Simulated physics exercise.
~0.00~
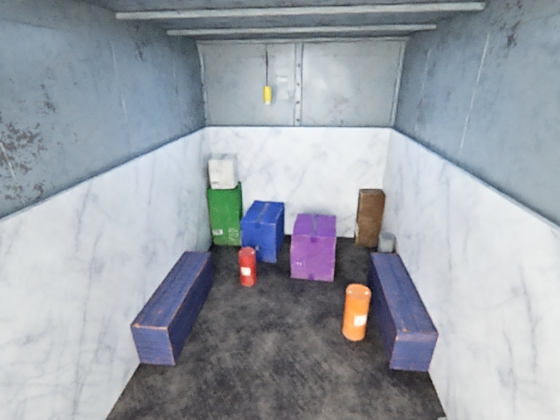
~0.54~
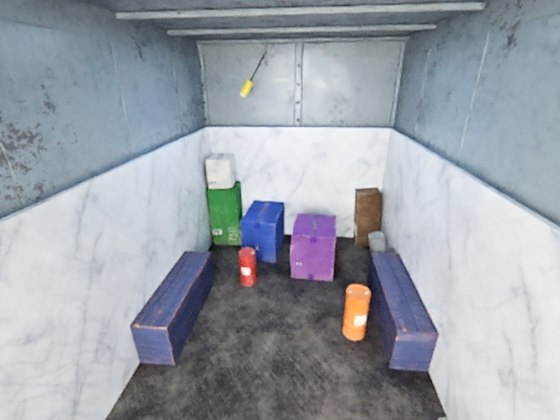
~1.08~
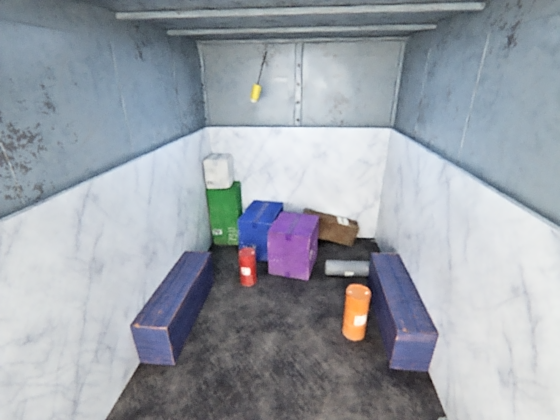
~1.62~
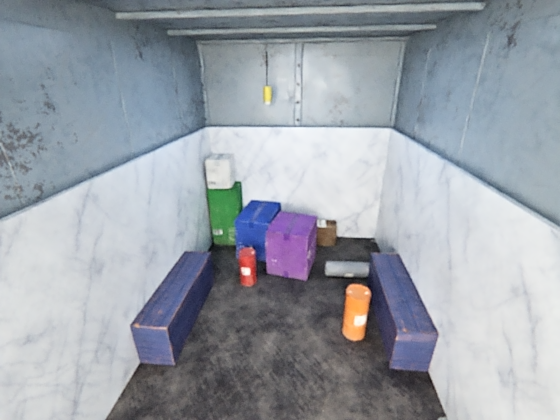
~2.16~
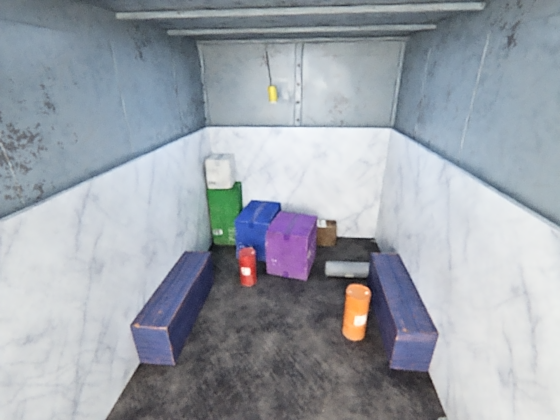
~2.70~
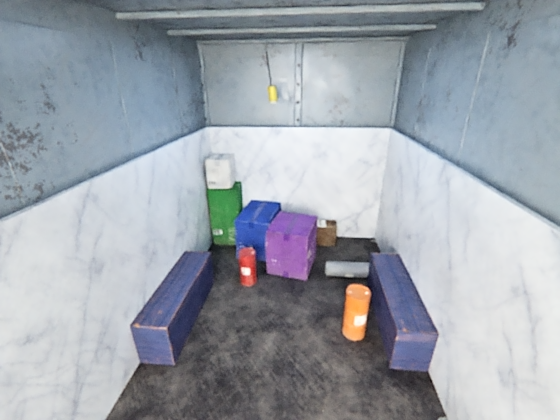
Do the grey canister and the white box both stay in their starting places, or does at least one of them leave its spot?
The grey canister leaves its spot, tipping over and ending on its side further left, while the white box stays put on top of the green box.
